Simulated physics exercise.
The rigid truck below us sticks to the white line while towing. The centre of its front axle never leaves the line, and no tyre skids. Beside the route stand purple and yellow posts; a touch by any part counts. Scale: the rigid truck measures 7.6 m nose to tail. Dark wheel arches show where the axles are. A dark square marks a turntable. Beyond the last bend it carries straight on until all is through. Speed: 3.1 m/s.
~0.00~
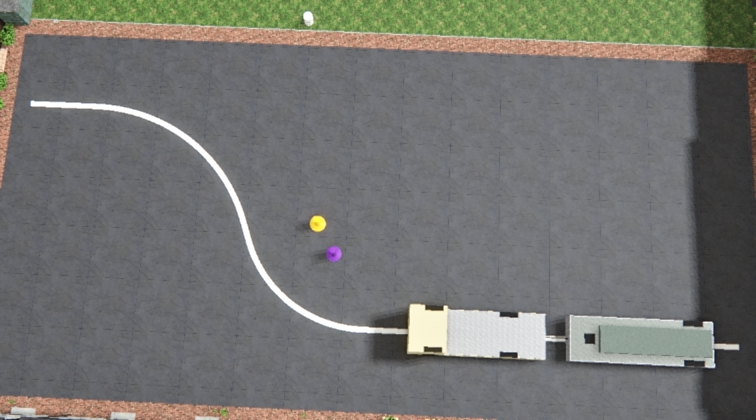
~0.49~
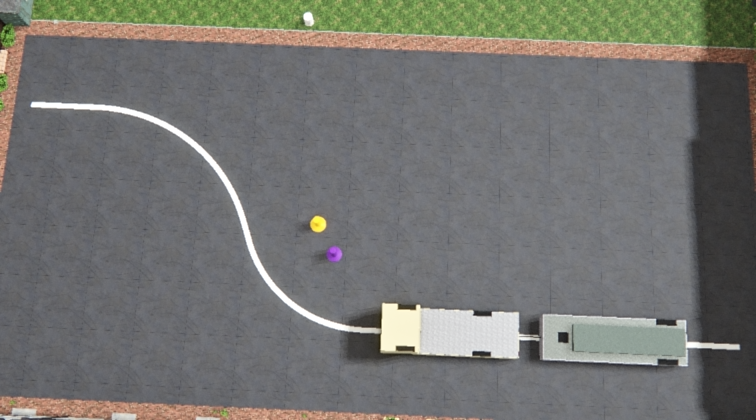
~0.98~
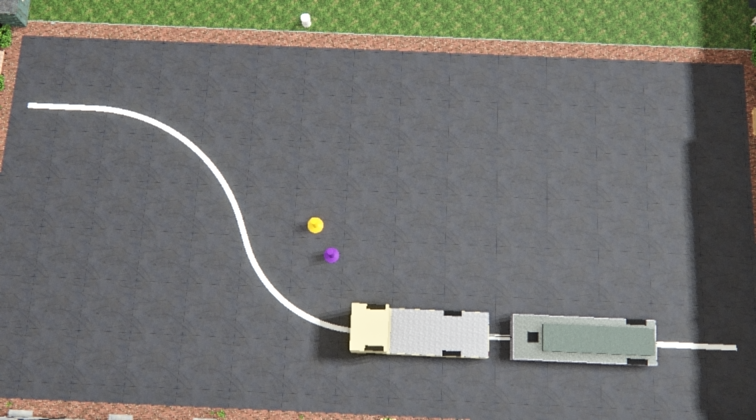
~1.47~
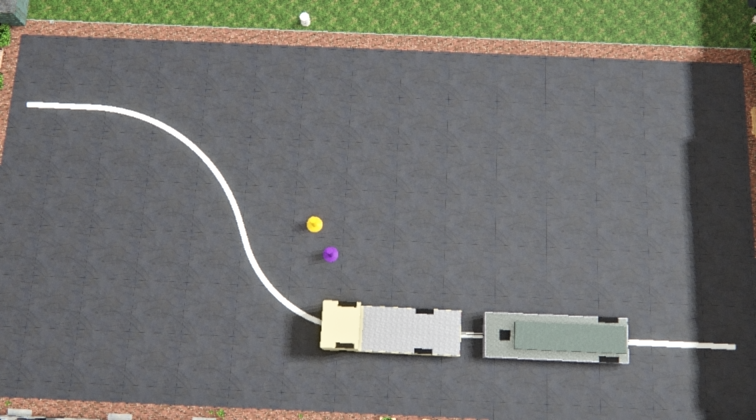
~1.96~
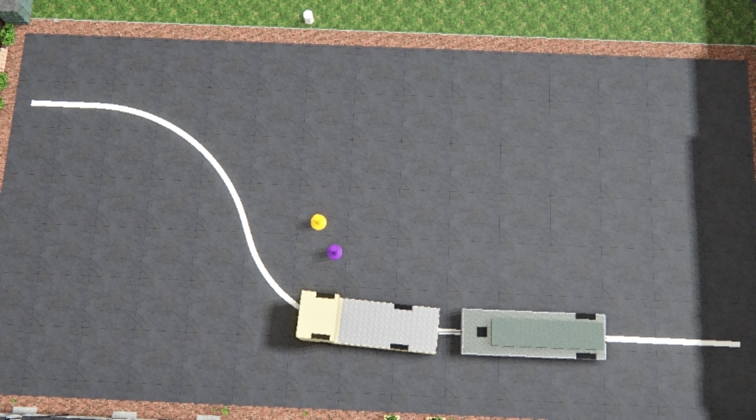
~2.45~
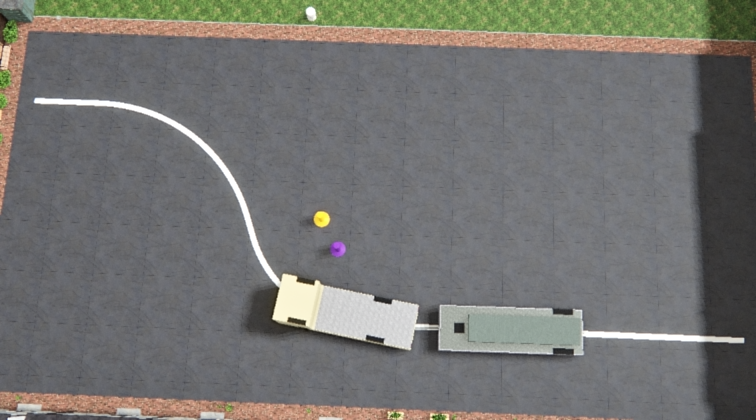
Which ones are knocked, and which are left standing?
Purple takes a hit, yellow escapes.
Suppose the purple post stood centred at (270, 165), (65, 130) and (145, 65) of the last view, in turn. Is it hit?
First clear, second struck, third clear.
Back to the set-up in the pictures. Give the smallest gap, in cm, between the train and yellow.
Yellow 40.
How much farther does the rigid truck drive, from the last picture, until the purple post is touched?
After some 12.5 m.
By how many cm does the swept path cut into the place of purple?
Purple 30.
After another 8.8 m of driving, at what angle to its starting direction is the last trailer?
About 10°.
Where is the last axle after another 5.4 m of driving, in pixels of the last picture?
Near (475, 327).
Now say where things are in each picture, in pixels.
The first picture shows nose (411, 330); last axle (694, 344); still straight; purple (333, 253), yellow (317, 223); 1 trailer.
The second picture shows nose (385, 329); last axle (667, 342); still straight.
The third picture shows nose (355, 329); last axle (637, 342); still straight.
The fourth picture shows nose (327, 326); last axle (609, 340); still straight.
The fifth picture shows nose (305, 317); last axle (586, 336); turned 4°.
The sixth picture shows nose (284, 300); last axle (563, 332); turned 9°; purple (338, 248), yellow (321, 218).
Then, 5.0 s in, the last axle is at (435, 322) of the last picture, 25 cm off the line.
Then, 6.6 s in, the last axle is at (364, 296) of the last picture, 155 cm off the line; the trailer has hit purple.
Then, 7.6 s in, the last axle is at (323, 266) of the last picture, 240 cm off the line.
Then, 8.4 s in, the last axle is at (294, 240) of the last picture, 220 cm off the line; yellow has been passed with 40 cm to spare.
Then, 15.4 s in, the last axle is out of the picture, 55 cm off the line; 1 of 2 struck in all.
